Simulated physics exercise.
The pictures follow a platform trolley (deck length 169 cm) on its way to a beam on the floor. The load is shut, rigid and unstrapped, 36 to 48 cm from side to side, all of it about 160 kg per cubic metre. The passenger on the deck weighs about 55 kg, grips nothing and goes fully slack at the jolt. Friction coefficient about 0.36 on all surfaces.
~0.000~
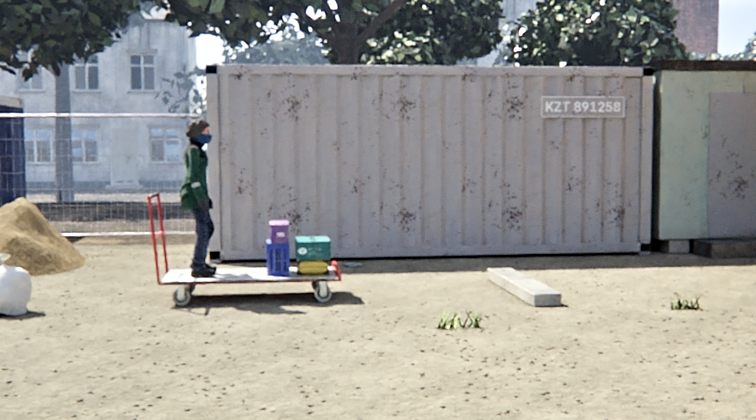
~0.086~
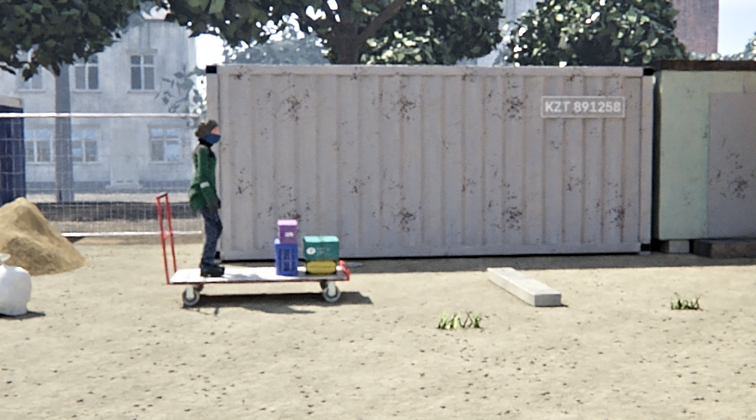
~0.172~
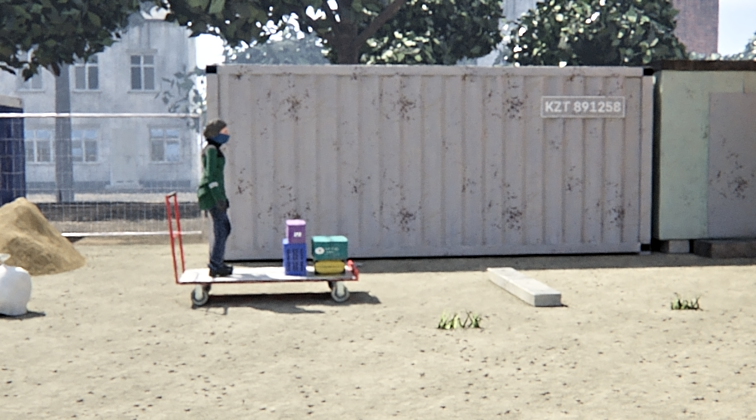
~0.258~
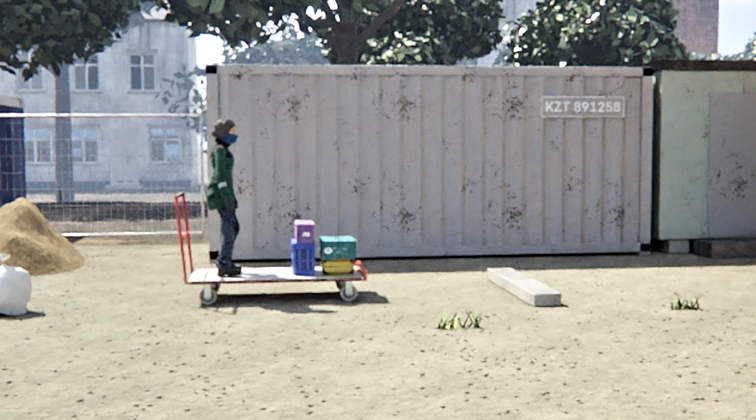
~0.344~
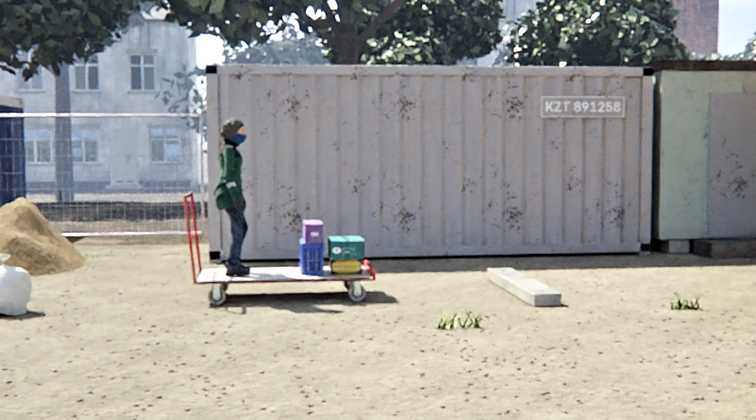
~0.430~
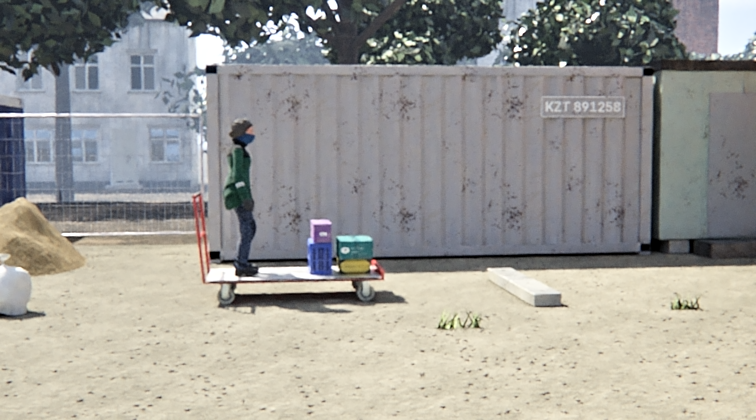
A person in a green jacket, dark trousers, a cap and a blue face covering stands on a flat trolley with a red handle, seen side-on from a distance across a sandy yard. Purple, blue, teal and yellow containers sit ahead of the person, before a rust-marked pale shipping container, with a pale beam lying to the right. The trolley rolls slowly rightward, carrying everything along, while the camera stays still.
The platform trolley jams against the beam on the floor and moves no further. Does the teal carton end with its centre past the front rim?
The teal carton remains on the deck.
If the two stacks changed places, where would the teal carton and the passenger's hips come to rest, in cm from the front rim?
In that case teal 40 behind, hips 110 behind.
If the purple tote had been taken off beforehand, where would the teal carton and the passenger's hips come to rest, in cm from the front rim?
Then teal 10 behind, hips 110 behind.
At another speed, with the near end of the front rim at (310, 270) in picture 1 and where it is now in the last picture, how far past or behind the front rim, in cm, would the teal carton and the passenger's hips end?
In that case teal 70 past, hips 90 behind.
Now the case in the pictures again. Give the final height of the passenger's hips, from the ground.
About 55 cm.
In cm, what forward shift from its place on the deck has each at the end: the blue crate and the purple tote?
Blue 15, purple 30.
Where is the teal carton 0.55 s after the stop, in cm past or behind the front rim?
About 10 cm behind the rim.
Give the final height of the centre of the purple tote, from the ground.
About 65 cm.
The wheels strike at 1.90 s.
After 2.15 s the teal carton is 11 cm behind the rim, tilted 0°, near (506, 245) in the last picture's view.
After 2.45 s the teal carton is 11 cm behind the rim, tilted 0°, near (507, 245) in the last picture's view.
After 2.90 s the teal carton is 9 cm behind the rim, tilted 0°, near (509, 245) in the last picture's view.
At rest, 4.1 s, nothing is past the rim; behind it, blue crate, purple tote, teal carton, yellow suitcase and the passenger's hips.
